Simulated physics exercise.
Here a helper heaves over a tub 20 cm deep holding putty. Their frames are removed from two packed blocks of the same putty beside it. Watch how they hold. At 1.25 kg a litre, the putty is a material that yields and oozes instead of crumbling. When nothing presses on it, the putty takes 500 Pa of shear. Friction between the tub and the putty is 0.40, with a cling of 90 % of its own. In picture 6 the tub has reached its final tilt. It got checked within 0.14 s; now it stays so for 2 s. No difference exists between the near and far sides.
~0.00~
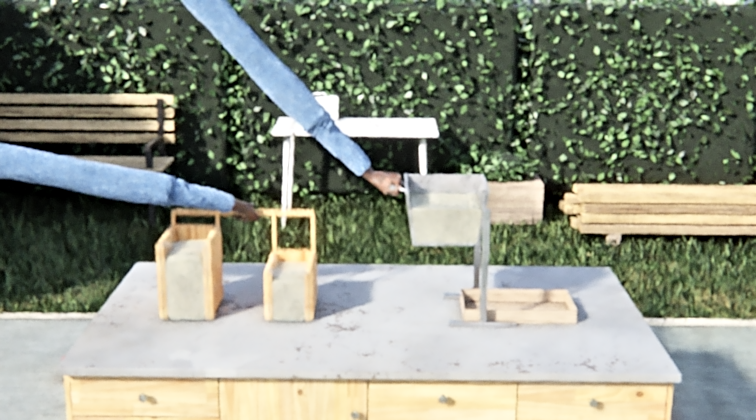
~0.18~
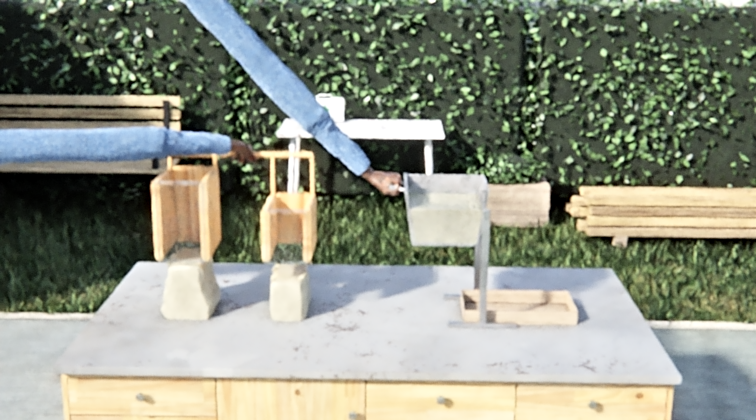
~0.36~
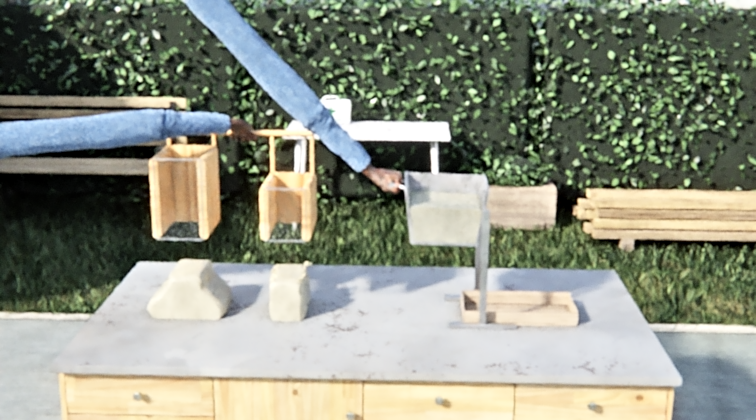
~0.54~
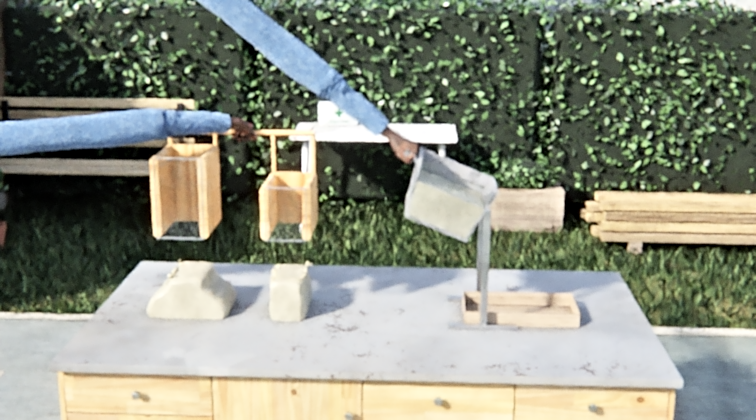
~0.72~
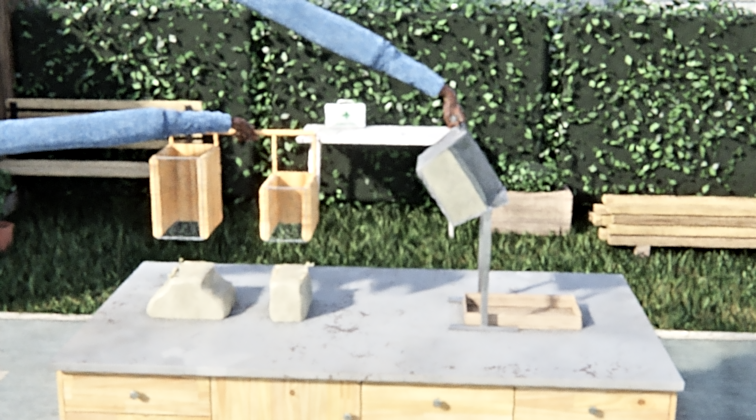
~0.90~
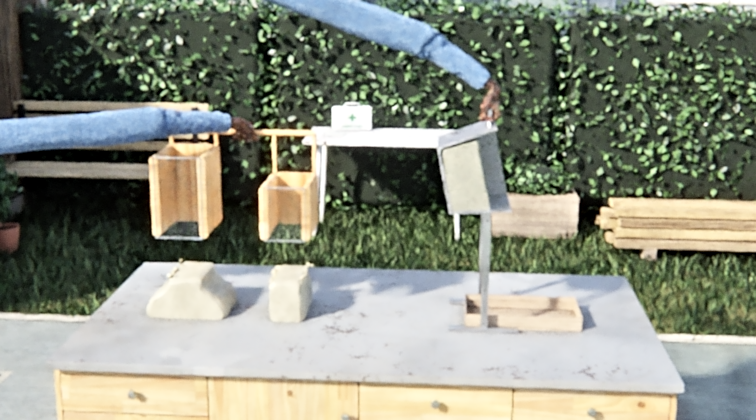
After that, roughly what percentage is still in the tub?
Roughly 98 %.
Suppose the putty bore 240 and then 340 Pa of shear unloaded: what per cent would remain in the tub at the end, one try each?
In turn about 55 %, 60 %.
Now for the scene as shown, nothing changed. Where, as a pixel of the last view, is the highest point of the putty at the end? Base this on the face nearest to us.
Roughly at pixel (491, 161).
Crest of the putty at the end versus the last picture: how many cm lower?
The top ends up some 6 cm below its level in the last picture.
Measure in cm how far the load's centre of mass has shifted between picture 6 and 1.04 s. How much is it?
Some 2 cm.
After 1.04 s, the tub is at 78 degrees and holds 100 %.
After 1.21 s, the tub is at 78 degrees and holds 100 %.
After 1.38 s, the tub is at 78 degrees and holds 98 %.
After 1.55 s, the tub is at 78 degrees and holds 98 %.
After 2.90 s, at the end, the tub is at 78 degrees and holds 98 %.
